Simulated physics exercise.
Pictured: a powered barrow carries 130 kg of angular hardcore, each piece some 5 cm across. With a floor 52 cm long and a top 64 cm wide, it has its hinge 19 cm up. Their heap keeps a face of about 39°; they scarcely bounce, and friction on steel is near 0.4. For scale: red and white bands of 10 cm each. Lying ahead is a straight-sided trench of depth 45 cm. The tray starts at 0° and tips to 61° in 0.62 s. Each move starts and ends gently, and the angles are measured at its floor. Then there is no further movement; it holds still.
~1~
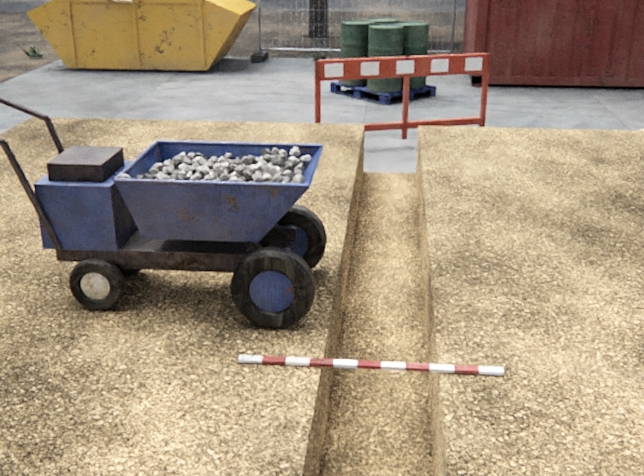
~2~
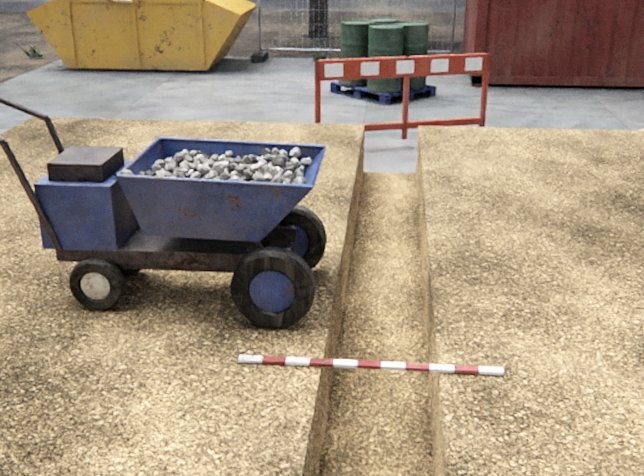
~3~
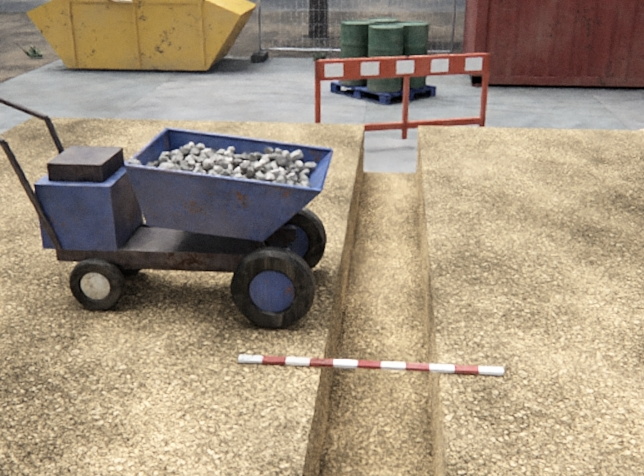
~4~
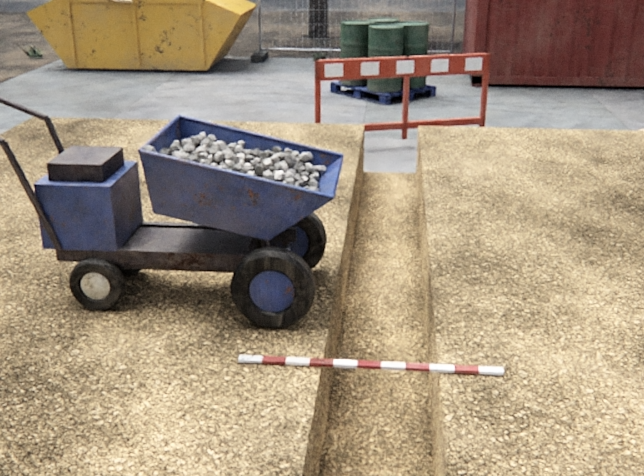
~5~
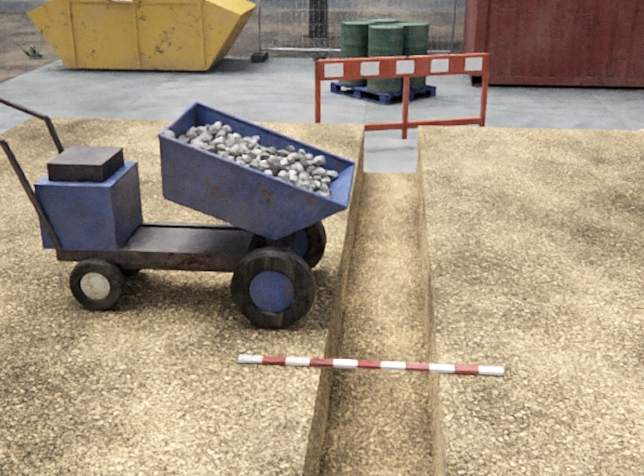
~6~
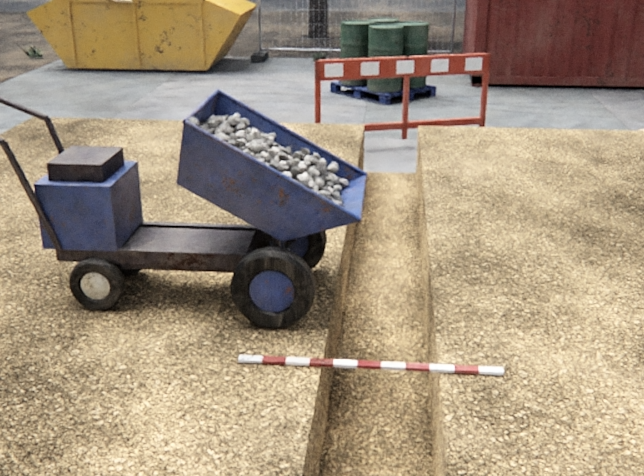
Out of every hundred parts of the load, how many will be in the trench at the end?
Close to 33 in every hundred.
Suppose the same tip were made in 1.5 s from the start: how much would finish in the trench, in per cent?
Then some 40 per cent would.
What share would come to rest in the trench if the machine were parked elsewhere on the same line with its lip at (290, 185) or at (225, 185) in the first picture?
It'd be around 45 per cent and after that around 60 per cent.
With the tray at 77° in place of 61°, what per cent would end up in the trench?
Close to 55 per cent then.
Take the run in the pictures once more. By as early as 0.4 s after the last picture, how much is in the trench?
Roughly 5 percent of the load.
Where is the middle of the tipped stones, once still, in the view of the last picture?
I'd point somewhere around (426, 363).
Then, 0.2 s after the last picture the floor is at 51°, 100 % in the tray; the foremost stones are at (367, 220).
Then, 0.4 s after the last picture the floor is at 61°, 92 % in the tray, 7 % in the trench, 1 % past the trench; the foremost stones are at (441, 302).
Then, 0.8 s after the last picture the floor is at 61°, 52 % in the tray, 20 % in the trench, 28 % past the trench; the foremost stones are at (550, 318).
Then, 2.7 s after the last picture the floor is at 61°, 38 % in the tray, 33 % in the trench, 29 % past the trench; the foremost stones are at (629, 316).
